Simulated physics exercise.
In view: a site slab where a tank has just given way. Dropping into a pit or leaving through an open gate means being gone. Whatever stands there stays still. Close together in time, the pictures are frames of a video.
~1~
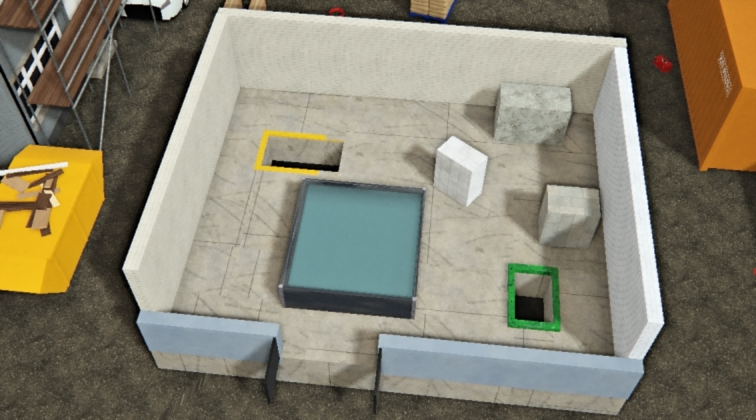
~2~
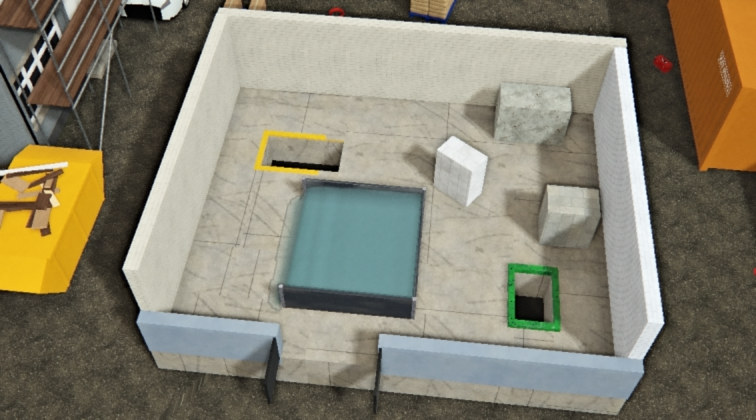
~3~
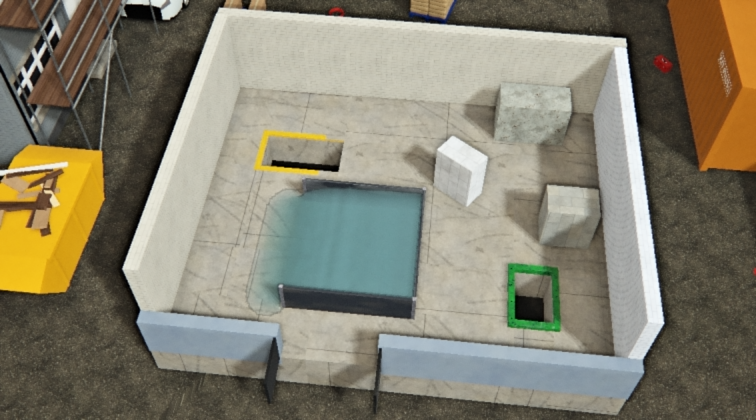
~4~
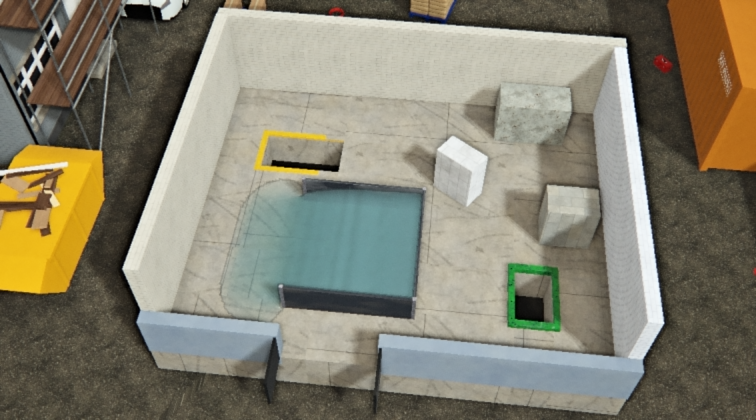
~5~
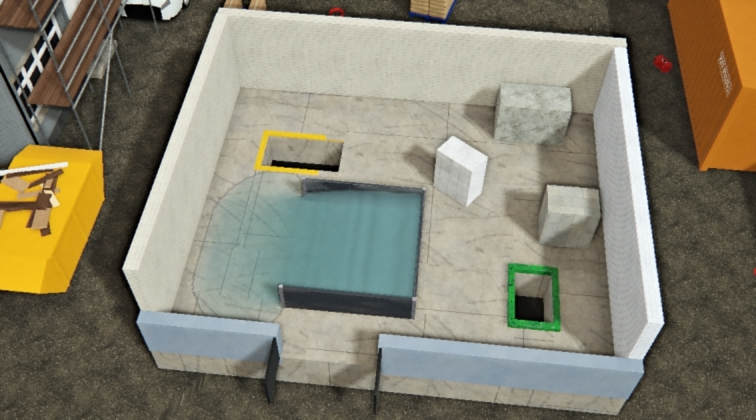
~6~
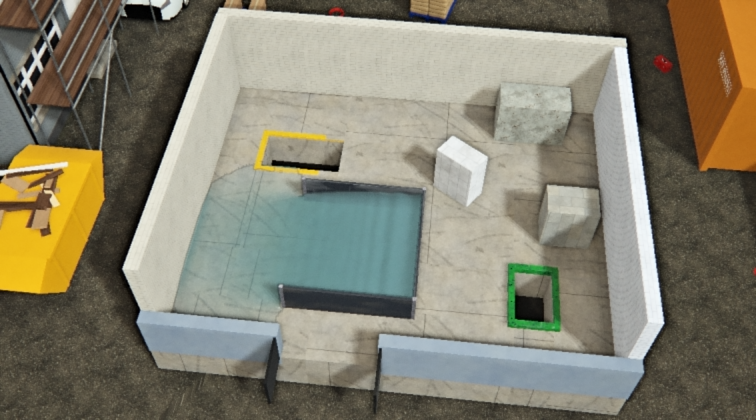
A water tank on a walled slab opens on its left, and water spreads leftward across the floor.
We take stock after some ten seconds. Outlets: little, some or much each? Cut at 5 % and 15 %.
The gate: Some. The yellow pit: Much. The green pit: Little.
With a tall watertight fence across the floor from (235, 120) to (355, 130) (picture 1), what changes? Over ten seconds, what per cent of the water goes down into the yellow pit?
Share, yellow pit - 40 in a hundred.
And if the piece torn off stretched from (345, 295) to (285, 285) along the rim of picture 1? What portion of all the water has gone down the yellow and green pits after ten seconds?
Yellow takes 6 in a hundred, green takes 0 in a hundred.
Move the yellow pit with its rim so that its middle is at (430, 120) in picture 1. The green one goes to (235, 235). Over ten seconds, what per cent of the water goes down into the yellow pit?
Share for yellow: 10 in a hundred.
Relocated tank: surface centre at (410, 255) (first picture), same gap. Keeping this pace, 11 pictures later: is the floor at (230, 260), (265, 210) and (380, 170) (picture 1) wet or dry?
Checking the three spots, I get swamped, swamped, high and dry.
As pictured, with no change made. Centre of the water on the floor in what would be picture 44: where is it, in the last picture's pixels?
Roughly (326, 227) in the last picture.
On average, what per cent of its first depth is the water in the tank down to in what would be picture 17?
It works out to roughly 38 percent.
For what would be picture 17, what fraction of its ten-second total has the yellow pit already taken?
Roughly 0 per cent.
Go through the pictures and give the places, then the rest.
Still water in the water tank at (356, 238), in the first frame.
Water pours out at (296, 243) and has run to a hidden place, in the second frame.
The front is at (286, 193), out from the gap at (296, 245), in the third frame.
Water pours out at (297, 245) and has run to (282, 183), in the fourth frame.
Water pours out at (297, 246) and has run to (260, 177), in the fifth frame.
Water pours out at (297, 246) and has run to (210, 187), in the sixth frame.
A moment on, water covers 20 % of the floor; the gate 0 %, the yellow pit 0 %, the green pit 0 %.
Next, water covers 25 % of the floor; the gate 0 %, the yellow pit 1 %, the green pit 0 %.
Then, water covers 35 % of the floor; the gate 1 %, the yellow pit 5 %, the green pit 0 %.
Later, water covers 75 % of the floor; the gate 4 %, the yellow pit 15 %, the green pit 0 %.
In the end, water covers 100 % of the floor; the gate 7 %, the yellow pit 25 %, the green pit 0 %.
